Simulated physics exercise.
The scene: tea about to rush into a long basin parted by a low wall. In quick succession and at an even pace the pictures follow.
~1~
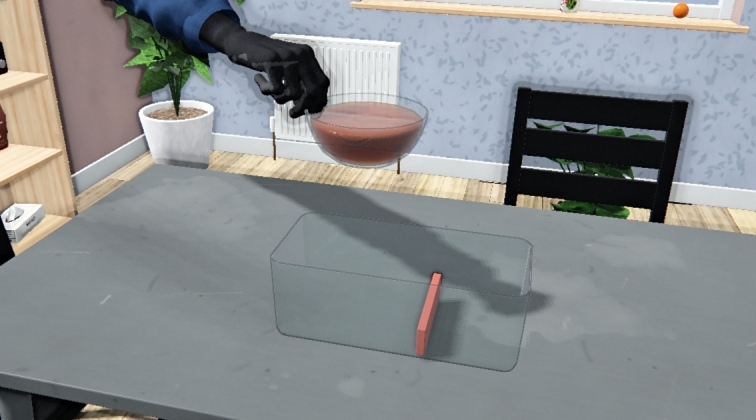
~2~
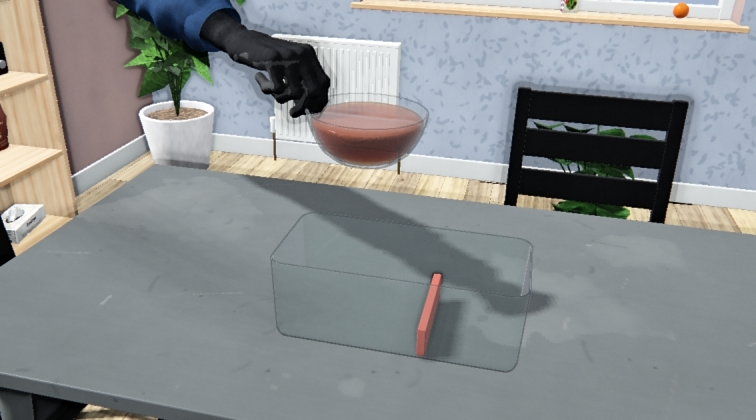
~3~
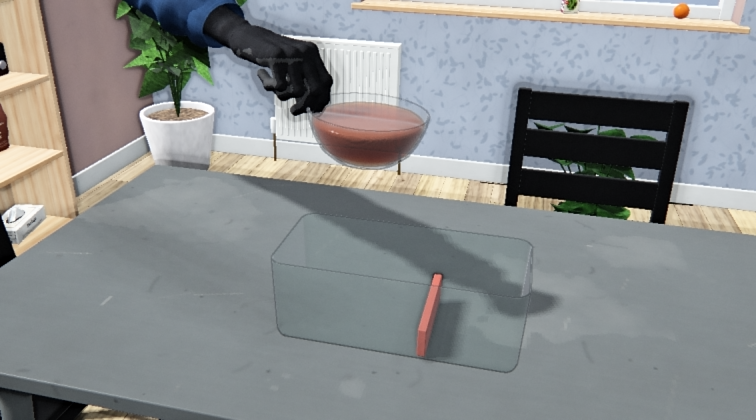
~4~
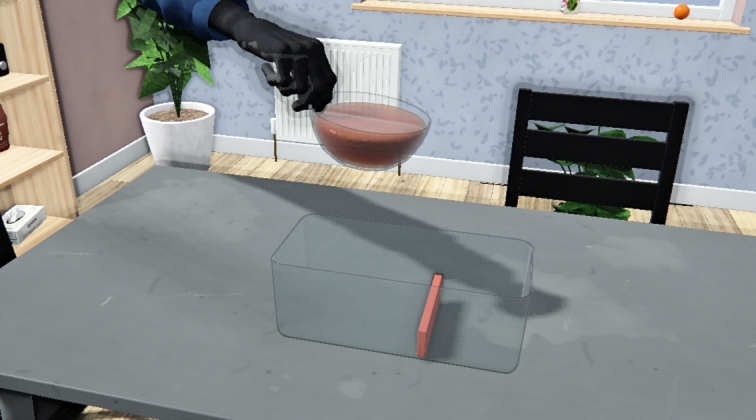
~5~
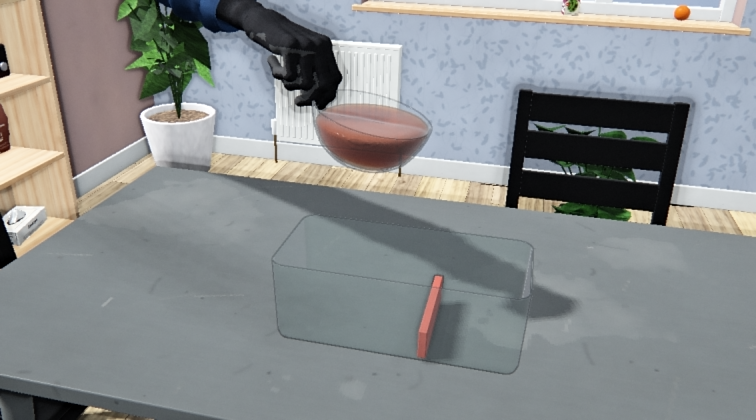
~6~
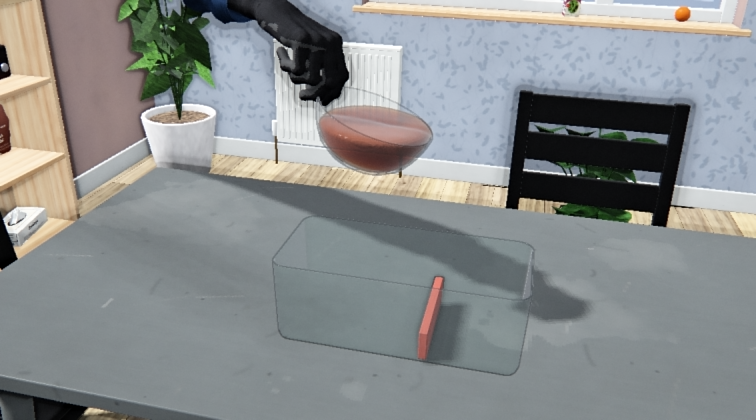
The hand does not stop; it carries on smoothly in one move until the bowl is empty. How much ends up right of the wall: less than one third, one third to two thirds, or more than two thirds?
More than two thirds.
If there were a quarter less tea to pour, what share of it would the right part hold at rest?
Some 75 parts in a hundred.
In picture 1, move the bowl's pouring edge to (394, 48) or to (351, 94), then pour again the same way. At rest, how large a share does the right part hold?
65 and 5 per cent.
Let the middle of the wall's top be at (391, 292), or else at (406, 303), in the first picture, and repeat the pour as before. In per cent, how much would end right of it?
I'd expect near 95 percent the first time and near 80 percent the next.
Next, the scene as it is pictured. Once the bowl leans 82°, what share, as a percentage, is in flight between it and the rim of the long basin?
Airborne share: Approx. 50 %.
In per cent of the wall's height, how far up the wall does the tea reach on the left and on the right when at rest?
Left near 10; right near 70.
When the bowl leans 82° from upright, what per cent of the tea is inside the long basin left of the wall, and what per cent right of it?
On the left near 0 in a hundred, on the right near 30 in a hundred.
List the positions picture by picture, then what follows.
The first frame shows tilt 0°; pouring edge (427, 117); surface from (313, 111) to (424, 122); the long basin's rim runs from (287, 235) to (531, 268); the wall's top is at (430, 301).
The second frame shows tilt 1°; pouring edge (427, 118); surface from (314, 111) to (425, 123).
The third frame shows tilt 3°; pouring edge (428, 121); surface from (315, 110) to (426, 124).
The fourth frame shows tilt 7°; pouring edge (429, 126); surface from (317, 109) to (427, 127).
The fifth frame shows tilt 12°; pouring edge (431, 133); surface from (321, 111) to (429, 129).
The sixth frame shows tilt 19°; pouring edge (431, 141); surface from (322, 113) to (430, 135); 2 per cent is over the edge.
A moment on, the bowl is tipped on its side and 19 per cent is still to pour, 0 is left of the wall and 32 right of it.
Next, the bowl is tipped right over and 0 per cent is still to pour, 18 is left of the wall and 77 right of it.
Then the bowl is tipped right over and 0 per cent is still to pour, 23 is left of the wall and 75 right of it.
Later the bowl is tipped right over and 0 per cent is still to pour, 24 is left of the wall and 75 right of it.
Finally, 24 per cent lies left of the wall, 75 right of it and 1 outside.
